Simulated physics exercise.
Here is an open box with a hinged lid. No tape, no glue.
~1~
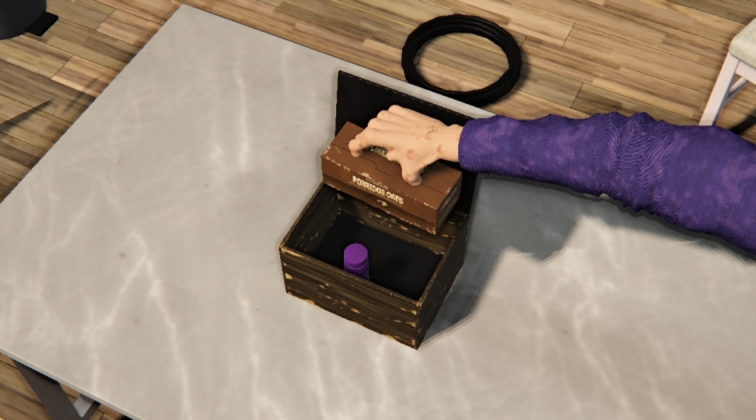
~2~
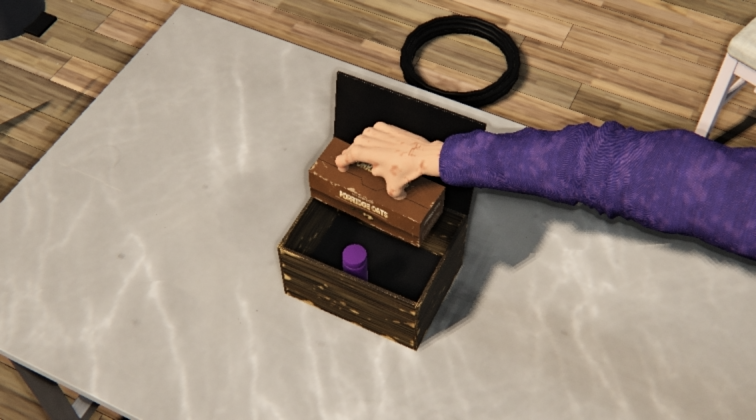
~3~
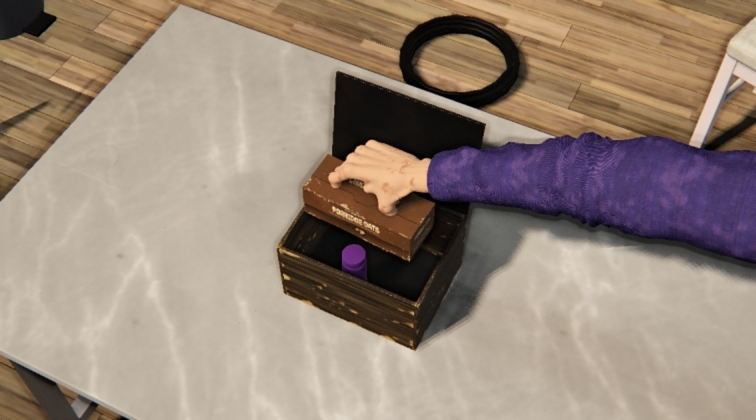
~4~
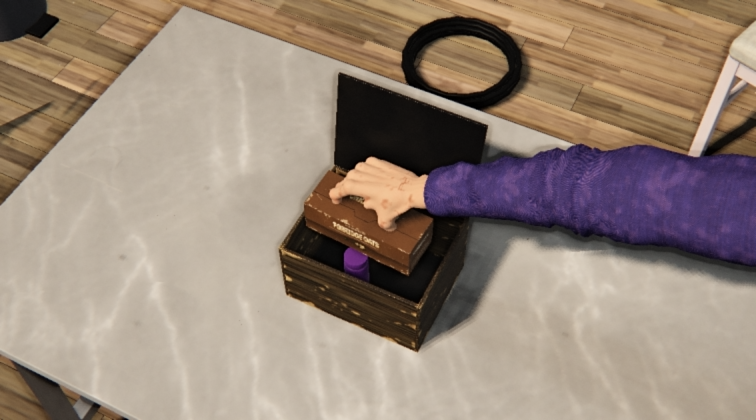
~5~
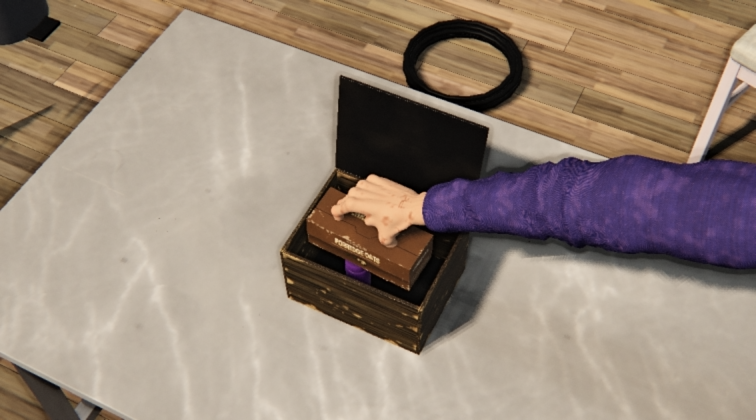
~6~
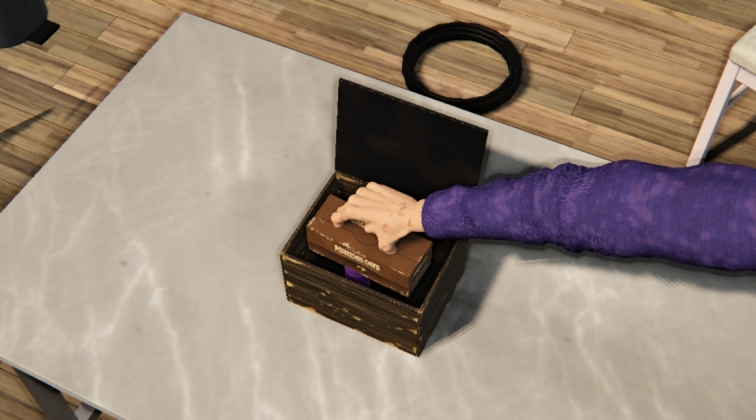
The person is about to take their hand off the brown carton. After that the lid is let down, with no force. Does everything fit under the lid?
It closes.
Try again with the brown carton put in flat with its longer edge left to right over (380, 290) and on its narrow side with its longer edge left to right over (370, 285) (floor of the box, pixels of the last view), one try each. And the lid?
First try: It shuts flat; second try: It shuts flat.
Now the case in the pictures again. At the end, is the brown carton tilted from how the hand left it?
It ends up tilted.
Then, 0.50 s on from there, brown carton on its side near (379, 259); purple shaker turned 3° from how it was put.
Then, 1.50 s on from there, lid 65° above the rim; brown carton on its side near (379, 249).
Then, 1.80 s on from there, lid 25° above the rim; brown carton on its side near (379, 249).
In the end, lid shut; toppled in the box, brown carton; purple shaker unmoved. At the end, from the last picture's camera, brown carton near (379, 249).
